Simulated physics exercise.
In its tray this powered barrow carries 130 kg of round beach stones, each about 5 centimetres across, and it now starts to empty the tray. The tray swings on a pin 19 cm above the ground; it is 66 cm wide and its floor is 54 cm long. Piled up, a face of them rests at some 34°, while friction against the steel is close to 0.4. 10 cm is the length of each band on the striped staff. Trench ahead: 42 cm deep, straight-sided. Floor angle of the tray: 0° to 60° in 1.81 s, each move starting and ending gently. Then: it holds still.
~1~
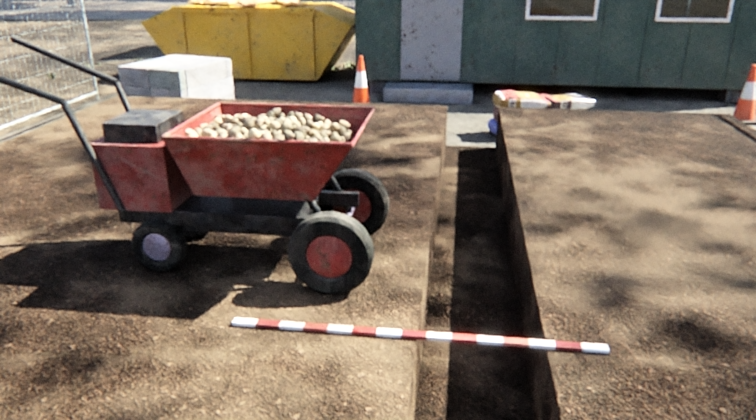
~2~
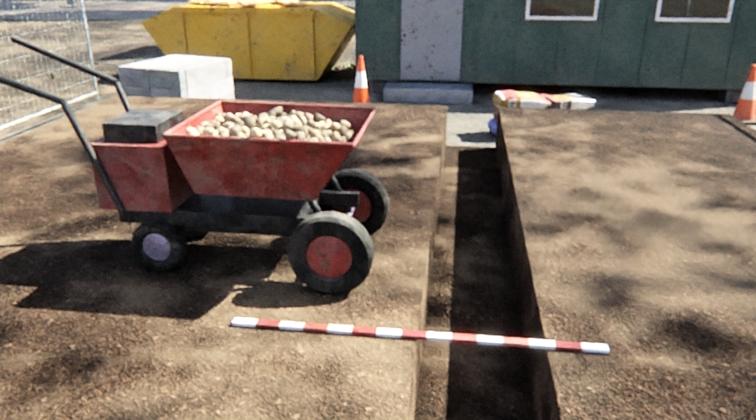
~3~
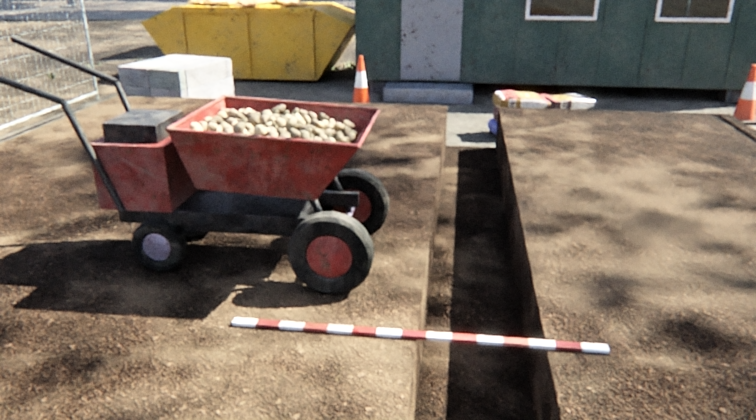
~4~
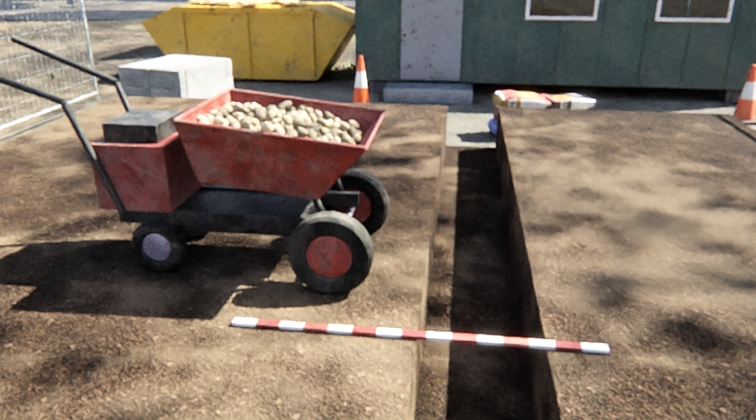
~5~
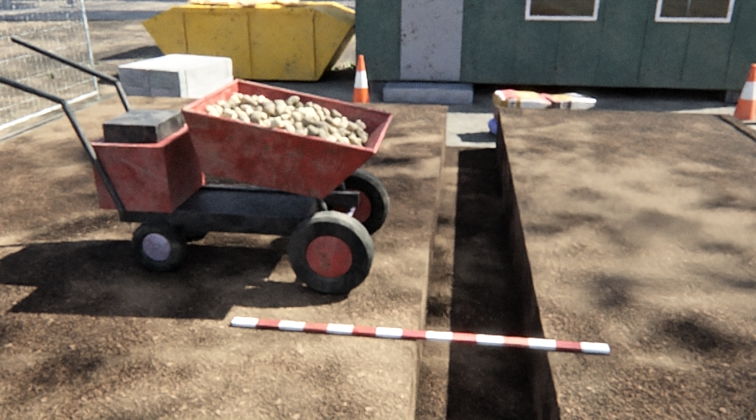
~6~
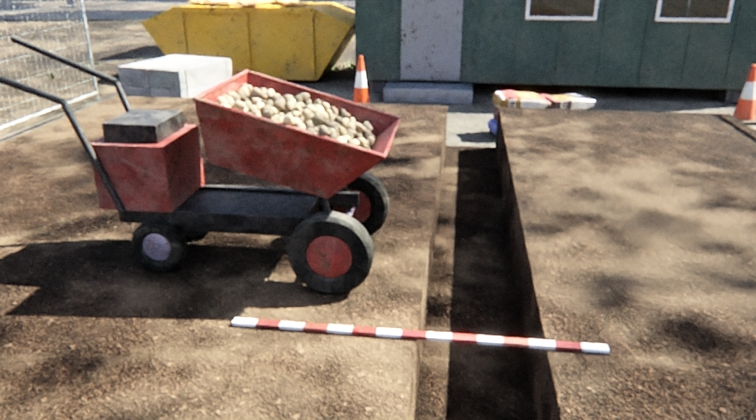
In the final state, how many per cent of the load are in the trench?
About 81 per cent are in the trench in the final state.
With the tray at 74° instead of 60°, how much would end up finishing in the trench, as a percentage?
I'd expect around 100 in a hundred.
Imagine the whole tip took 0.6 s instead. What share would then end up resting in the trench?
My guess is near 65 percent.
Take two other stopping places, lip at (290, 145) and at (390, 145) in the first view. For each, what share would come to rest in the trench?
Estimates: 65 % then 60 %.
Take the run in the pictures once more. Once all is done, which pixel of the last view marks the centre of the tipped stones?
Their middle is at about (482, 334).
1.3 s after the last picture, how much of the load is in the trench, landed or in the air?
I'd put it near 40 per cent.
Then, 0.8 s after the last picture the floor is at 51°, 99 % in the tray; the foremost stones are at (451, 187).
Then, 1.3 s after the last picture the floor is at 60°, 61 % in the tray, 38 % in the trench; the foremost stones are at (523, 318).
Then, 1.7 s after the last picture the floor is at 60°, 41 % in the tray, 59 % in the trench, 1 % past the trench; the foremost stones are at (555, 274).
Then, 3.6 s after the last picture the floor is at 60°, 18 % in the tray, 81 % in the trench, 1 % past the trench; the foremost stones are at (595, 285).
